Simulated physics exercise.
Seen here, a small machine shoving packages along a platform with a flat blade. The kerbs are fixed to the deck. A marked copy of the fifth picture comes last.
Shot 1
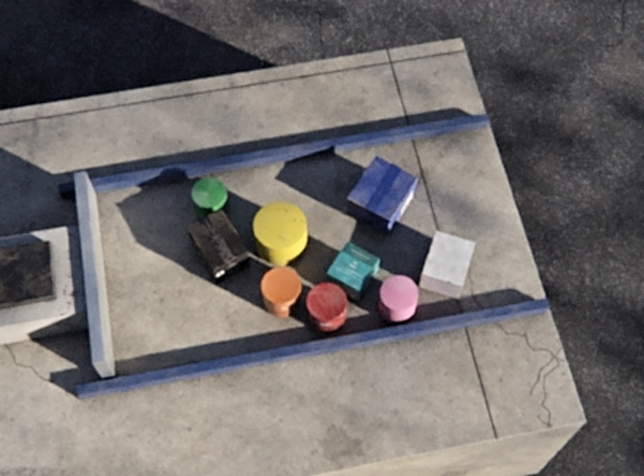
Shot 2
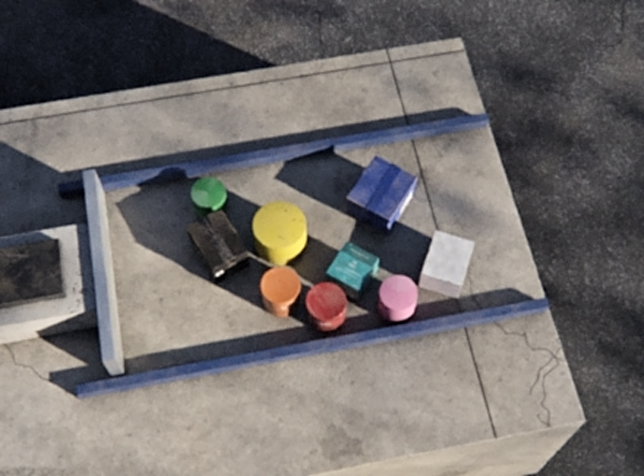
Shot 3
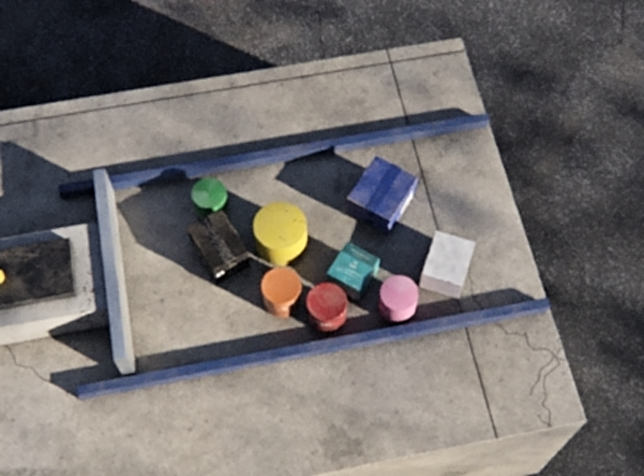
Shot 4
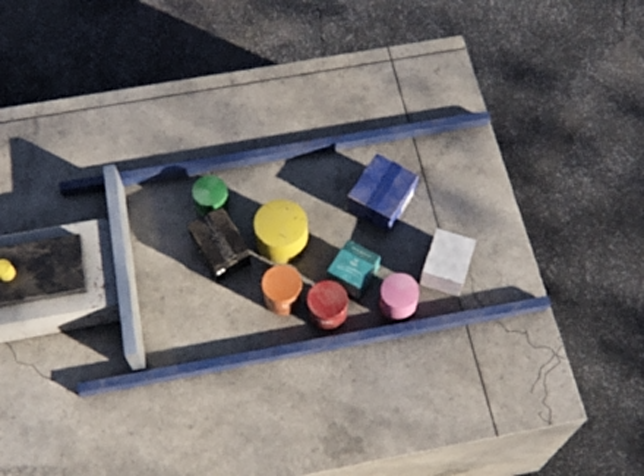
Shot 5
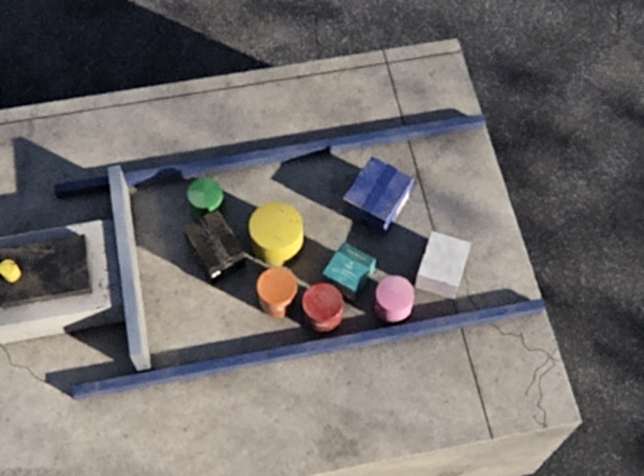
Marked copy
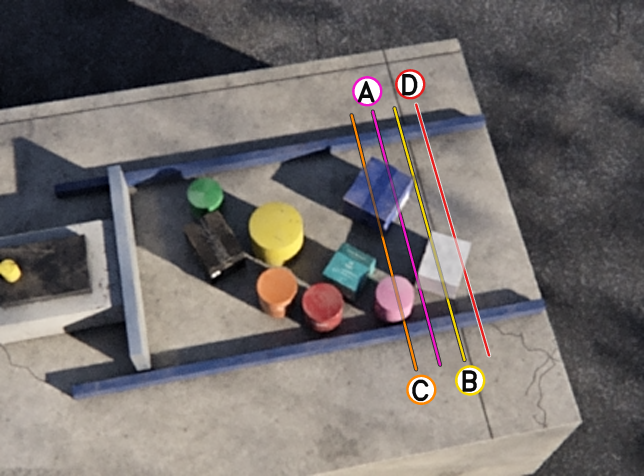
A small machine with a flat blade crept a short way right along a platform between two blue rails, while the colorful canisters, pails and boxes in front of it stayed put.
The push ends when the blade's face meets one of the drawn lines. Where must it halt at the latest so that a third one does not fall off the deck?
D.
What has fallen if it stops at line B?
The white crate.
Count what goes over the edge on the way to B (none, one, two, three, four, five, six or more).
One.
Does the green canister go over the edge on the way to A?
By then, no.
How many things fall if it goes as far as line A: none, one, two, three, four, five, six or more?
In all, none.
On the marked copy, A at (404, 230); B at (427, 226); C at (382, 234); D at (450, 222).
Taking D. A third of the way, robot (173, 248); green canister (258, 192); yellow canister (315, 228).
Two thirds of the way, robot (294, 227); white crate (474, 264); blue parcel (434, 165).
When it is over, robot (383, 211); white crate over the edge; yellow canister over the edge; two fallen.
As for the rest, A is within the limit but short; B is within the limit but short; C is within the limit but short.
